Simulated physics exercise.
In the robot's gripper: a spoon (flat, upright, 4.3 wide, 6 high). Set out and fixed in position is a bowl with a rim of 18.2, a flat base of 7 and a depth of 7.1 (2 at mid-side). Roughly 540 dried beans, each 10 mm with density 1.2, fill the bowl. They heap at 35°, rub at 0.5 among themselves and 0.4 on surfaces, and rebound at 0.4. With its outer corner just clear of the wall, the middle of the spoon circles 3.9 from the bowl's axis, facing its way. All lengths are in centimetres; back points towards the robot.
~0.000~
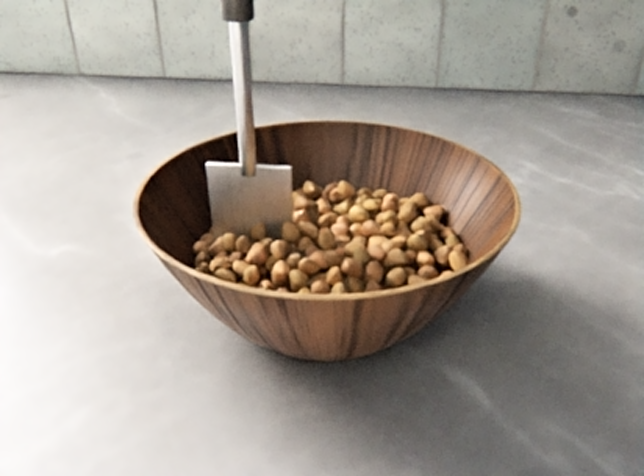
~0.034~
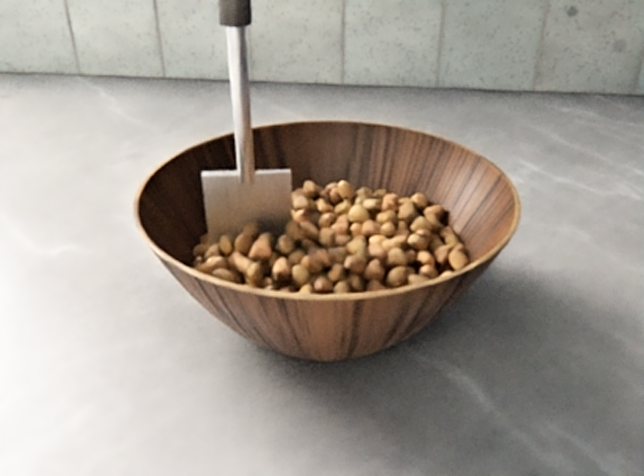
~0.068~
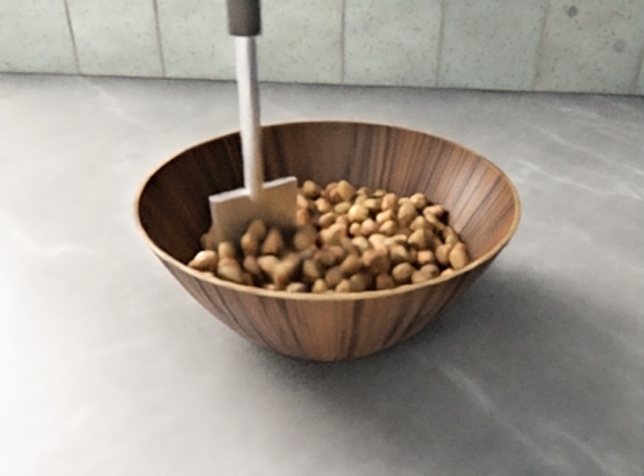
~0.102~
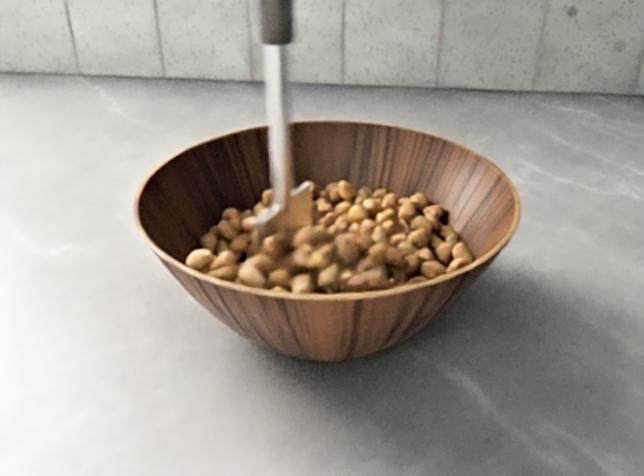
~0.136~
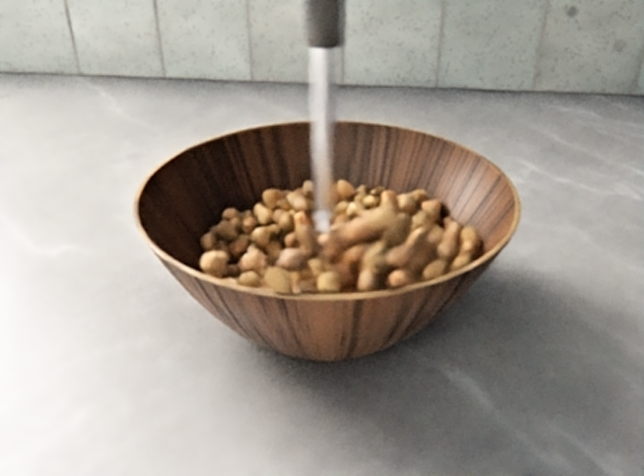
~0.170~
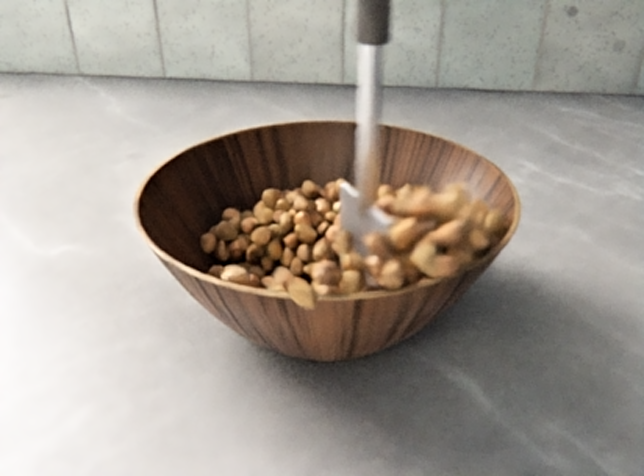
A flat metal spatula sweeps from left to right through brown beans in a wooden bowl.
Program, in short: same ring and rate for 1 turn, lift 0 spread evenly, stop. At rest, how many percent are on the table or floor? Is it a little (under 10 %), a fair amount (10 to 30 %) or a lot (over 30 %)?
A fair amount, 10 to 30 %.
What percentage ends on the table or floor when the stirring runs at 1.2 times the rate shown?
That gives some 25 percent.
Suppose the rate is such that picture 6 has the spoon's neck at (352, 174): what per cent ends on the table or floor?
About 20 %.
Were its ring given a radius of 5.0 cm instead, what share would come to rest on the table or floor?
In that case some 15 %.
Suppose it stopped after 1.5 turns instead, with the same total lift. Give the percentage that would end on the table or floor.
It would be around 30 per cent.
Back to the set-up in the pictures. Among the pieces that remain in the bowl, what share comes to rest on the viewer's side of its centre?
Some 65 per cent.
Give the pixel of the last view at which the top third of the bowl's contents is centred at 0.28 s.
(406, 170), roughly.
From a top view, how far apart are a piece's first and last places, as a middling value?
Roughly 8 cm, measured level.
After 0.28 s, 212° round, highest piece 10 above the table; 504 in the bowl, 2 on the table or floor, 37 in flight or on the tool.
After 0.38 s, 300° round, highest piece 11 above the table; 468 in the bowl, 46 on the table or floor, 29 in flight or on the tool.
After 0.63 s, 0° round, highest piece 8 above the table; 428 in the bowl, 114 on the table or floor, 1 in flight or on the tool.
After 1.33 s, 0° round, highest piece 8 above the table; 428 in the bowl, 115 on the table or floor.
In the end, 428 in the bowl, 115 on the table or floor. That is 21 % on the table or floor.
